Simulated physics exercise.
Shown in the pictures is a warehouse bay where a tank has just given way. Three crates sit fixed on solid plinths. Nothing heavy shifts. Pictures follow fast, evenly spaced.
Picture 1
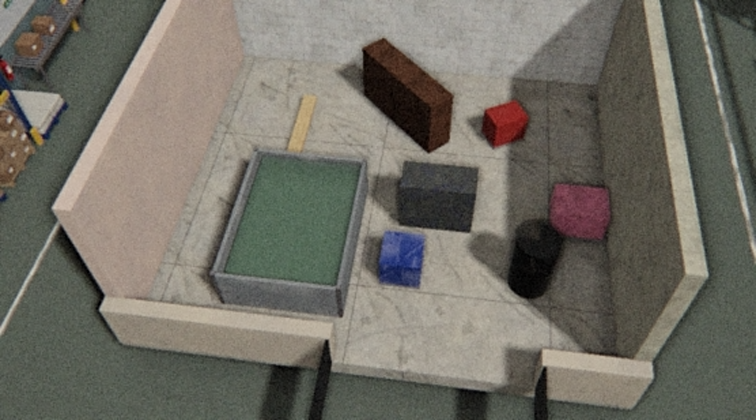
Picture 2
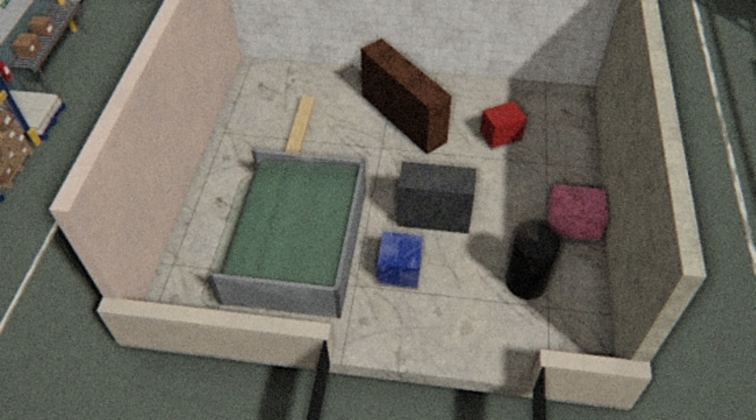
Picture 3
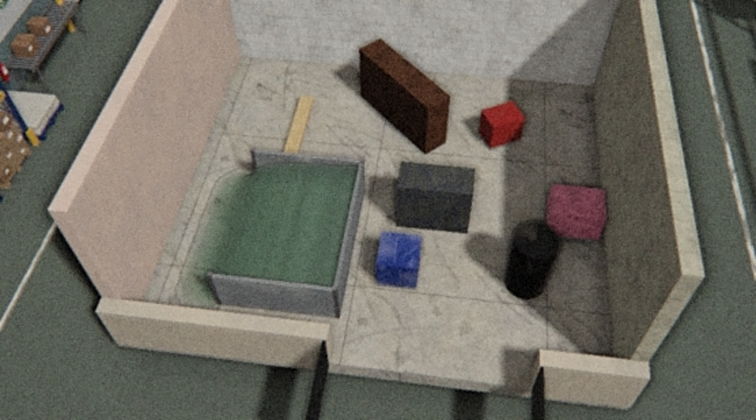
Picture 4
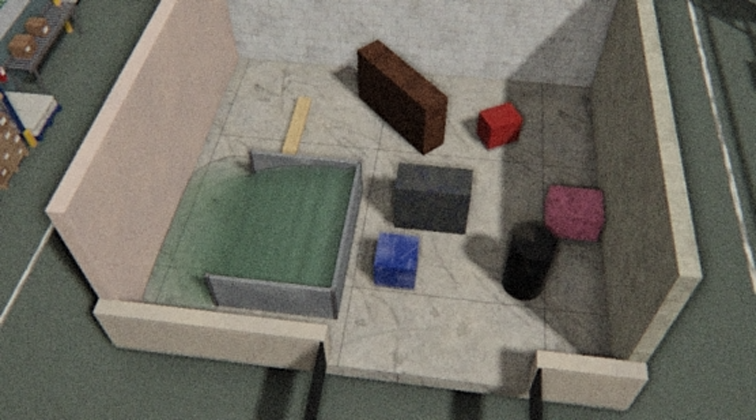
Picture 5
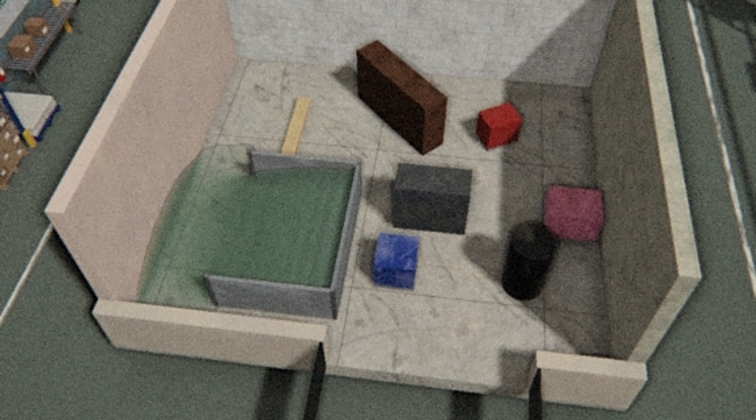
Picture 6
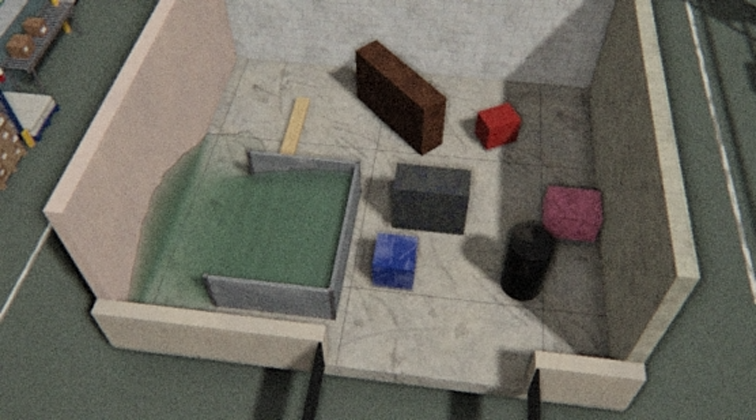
Warehouse bay with a grey-walled tank losing its left side, green water pouring out leftward across the floor to the wall.
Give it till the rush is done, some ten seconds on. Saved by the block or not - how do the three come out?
They come out like this: The pink crate dry, the red crate wet, the blue crate wet.
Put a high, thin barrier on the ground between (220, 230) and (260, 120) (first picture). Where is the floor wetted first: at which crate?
Looks like the blue-painted one.
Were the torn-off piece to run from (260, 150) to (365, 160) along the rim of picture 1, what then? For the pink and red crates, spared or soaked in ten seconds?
In that case the pink crate is flooded and the red crate is flooded.
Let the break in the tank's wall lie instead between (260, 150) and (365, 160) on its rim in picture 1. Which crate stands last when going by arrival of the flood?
Answer: The one in blue.
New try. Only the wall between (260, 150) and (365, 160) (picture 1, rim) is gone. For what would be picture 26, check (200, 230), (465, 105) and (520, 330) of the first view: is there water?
Well, the first one's left untouched, the second's sodden, and the third's left untouched.
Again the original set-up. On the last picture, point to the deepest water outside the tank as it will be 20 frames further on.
Near (263, 61).
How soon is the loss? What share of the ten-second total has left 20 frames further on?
By my reckoning, 30 %.
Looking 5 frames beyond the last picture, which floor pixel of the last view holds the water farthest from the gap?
Somewhere near (230, 76).
A moment on, water covers 15 % of the floor; the pink crate not reached, the red crate not reached, the blue crate not reached.
Next, water covers 30 % of the floor; the pink crate not reached, the red crate not reached, the blue crate not reached.
Then, water covers 50 % of the floor; the pink crate not reached, the red crate not reached, the blue crate water round its plinth.
Later, water covers 85 % of the floor; the pink crate water round its plinth, the red crate water round its plinth, the blue crate water round its plinth.
In the end, water covers 100 % of the floor; the pink crate stayed above the water, the red crate was topped, the blue crate was topped.
